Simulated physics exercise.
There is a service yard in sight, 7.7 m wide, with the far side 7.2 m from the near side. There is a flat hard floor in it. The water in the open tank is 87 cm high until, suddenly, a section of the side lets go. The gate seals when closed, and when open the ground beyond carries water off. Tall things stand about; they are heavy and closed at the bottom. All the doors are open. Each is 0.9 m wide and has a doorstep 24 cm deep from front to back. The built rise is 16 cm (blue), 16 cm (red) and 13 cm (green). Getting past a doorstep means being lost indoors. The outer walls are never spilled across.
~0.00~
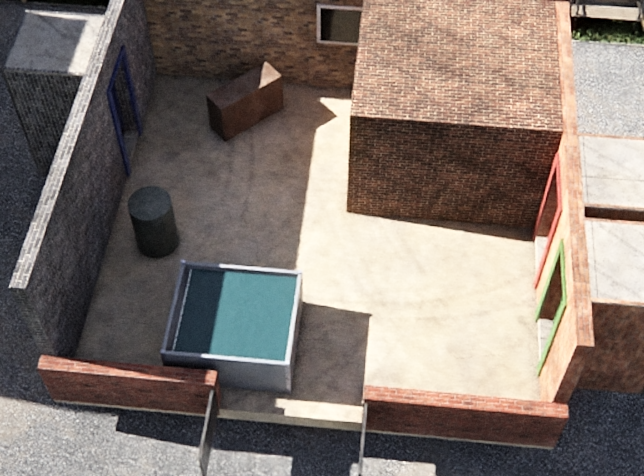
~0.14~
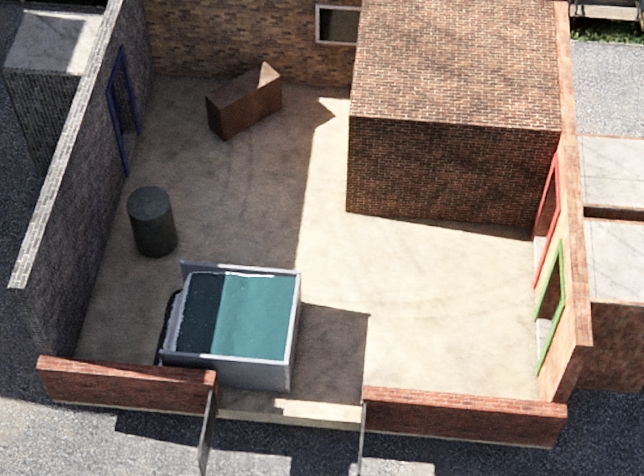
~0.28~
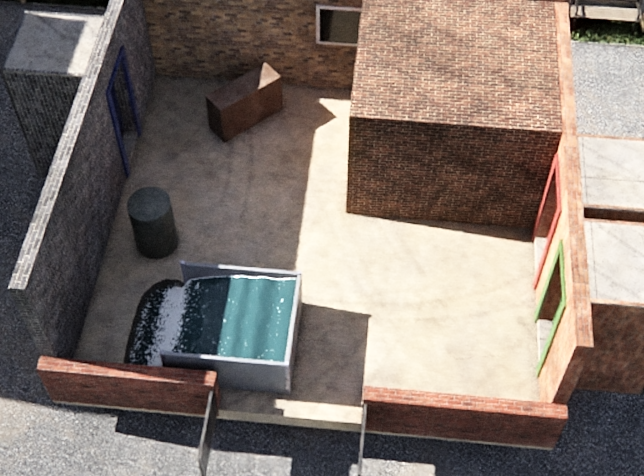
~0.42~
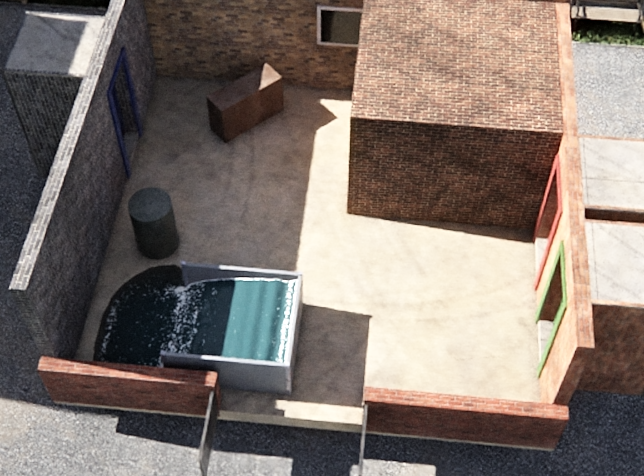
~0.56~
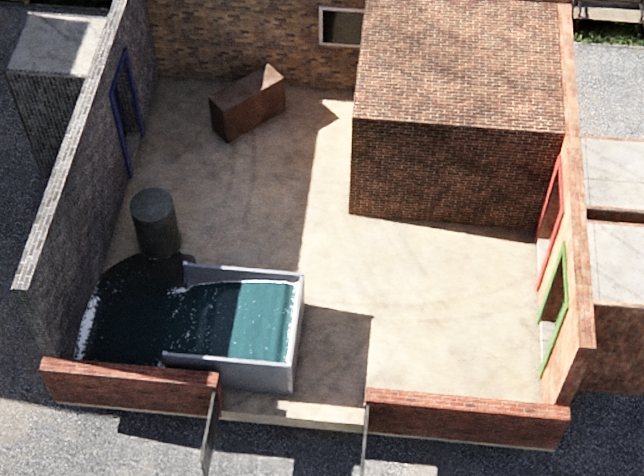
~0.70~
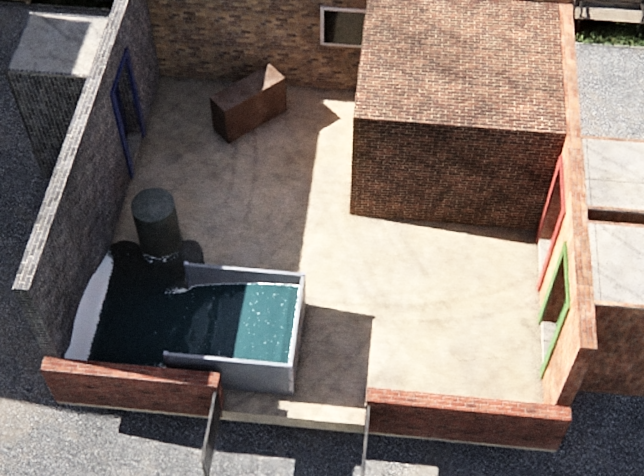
Walled brick yard with water pouring from the left side of an open tank, spreading over the floor and reaching a dark cylinder.
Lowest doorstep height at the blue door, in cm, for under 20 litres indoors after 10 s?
I would say 6 cm.
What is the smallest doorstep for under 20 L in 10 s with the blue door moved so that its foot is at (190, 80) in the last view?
Close to 21 cm at the least.
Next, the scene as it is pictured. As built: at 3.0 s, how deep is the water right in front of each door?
Reading in centimetres: Blue = 8, red = 0, green = 0.
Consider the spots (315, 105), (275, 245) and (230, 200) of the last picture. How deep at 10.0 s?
First spot about 6 cm, second about 8 cm, third about 8 cm.
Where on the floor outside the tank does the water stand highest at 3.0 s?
Check close to (148, 261).
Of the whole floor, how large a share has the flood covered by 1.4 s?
15 %.
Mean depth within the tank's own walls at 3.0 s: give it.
It averages near 20 cm.
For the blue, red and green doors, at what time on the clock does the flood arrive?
Blue 1.5 s; red 6.0 s; green 7.5 s.
After 1.4 s water covers 15 % of the floor, deepest (64 cm) near (78, 363); it has not reached the blue door.
After 3.0 s water covers 45 % of the floor, deepest (34 cm) near (148, 261); 8 cm at the blue door, 0 litres in over its 16 cm doorstep.
After 10.0 s water covers 85 % of the floor, deepest (12 cm) near (283, 299); 10 cm at the blue door, 0 litres in over its 16 cm doorstep.
At the blue door as built, the water arrived by 1.5 s and peaked near 11 cm at 9.8 s.
With a doorstep of 5 cm, 28 litres would have come in within the 10 s; with 7 cm, 10 litres. So under 20 litres takes about 6 cm.
